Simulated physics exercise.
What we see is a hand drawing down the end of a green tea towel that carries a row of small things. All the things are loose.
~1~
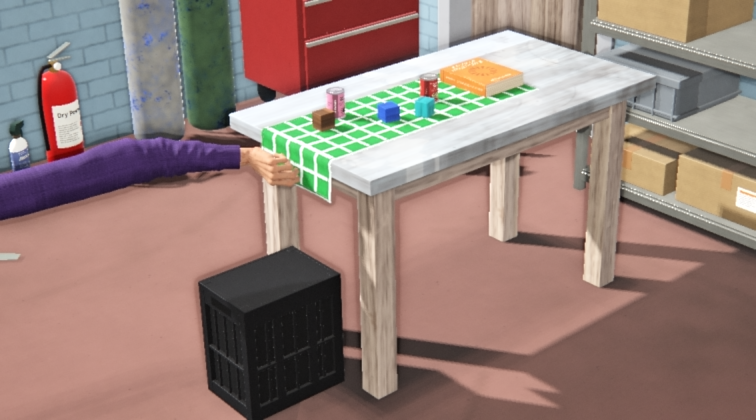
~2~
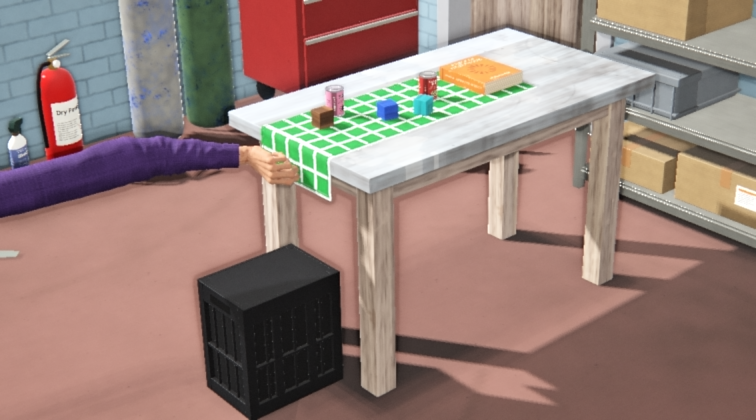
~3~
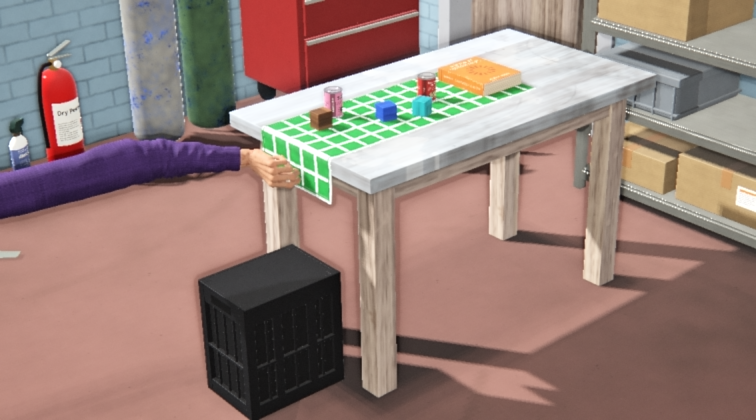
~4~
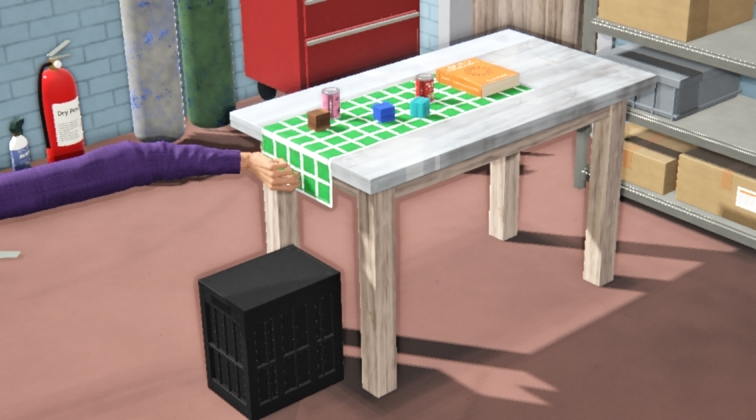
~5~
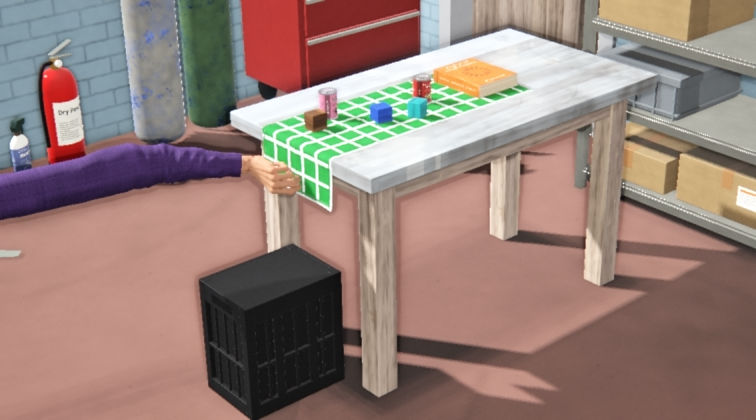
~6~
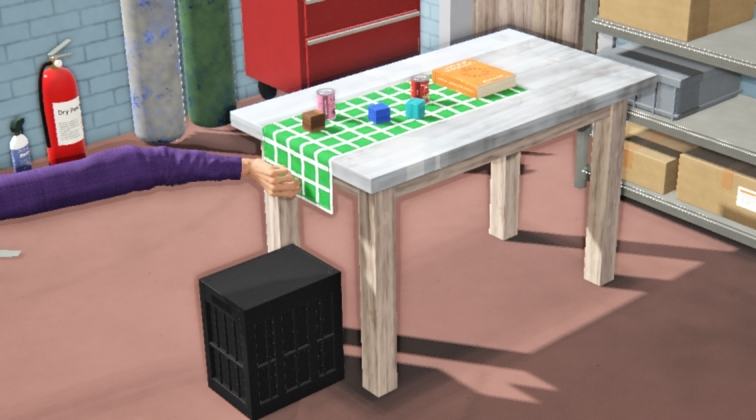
A purple-sleeved hand slowly drawing down a green checked cloth, the cans and small cubes on it shifting slightly left across the table.
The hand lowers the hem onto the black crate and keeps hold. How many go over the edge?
The count of fallen things is two.
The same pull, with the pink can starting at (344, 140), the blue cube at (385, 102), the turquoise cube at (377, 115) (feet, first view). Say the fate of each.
The pink can comes down; the blue cube does not fall; the turquoise cube remains up.
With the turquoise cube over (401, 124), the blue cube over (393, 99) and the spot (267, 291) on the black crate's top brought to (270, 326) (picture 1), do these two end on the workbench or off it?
The turquoise cube is carried off; the blue cube keeps its place on top.
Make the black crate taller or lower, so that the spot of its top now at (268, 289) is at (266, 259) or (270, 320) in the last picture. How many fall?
It would be 1 and 3.
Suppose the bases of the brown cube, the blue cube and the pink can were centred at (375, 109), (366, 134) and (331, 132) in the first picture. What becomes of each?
The brown cube holds on; the blue cube tumbles off; the pink can goes over.
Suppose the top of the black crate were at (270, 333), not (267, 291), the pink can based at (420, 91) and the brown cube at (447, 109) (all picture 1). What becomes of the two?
The pink can stays on; the brown cube holds on.
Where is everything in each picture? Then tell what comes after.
The first picture shows hem (332, 203); brown cube (323, 111); pink can (335, 90); blue cube (389, 105); turquoise cube (425, 99); red can (429, 76); top of the crate (267, 291).
The second picture shows hem (331, 201); brown cube (322, 109).
The third picture shows hem (332, 204); pink can (333, 89).
The fourth picture shows hem (332, 207); blue cube (384, 105); top of the crate (267, 289).
The fifth picture shows hem (332, 211); turquoise cube (417, 100).
The sixth picture shows hem (333, 214); brown cube (313, 113); pink can (326, 91); blue cube (379, 106); turquoise cube (415, 101); red can (420, 77).
A little later, hem near (299, 238); brown cube gone.
Next, hem on the crate; brown cube and pink can gone.
When it is over, hem on the crate; brown cube and pink can gone. It carries off two.
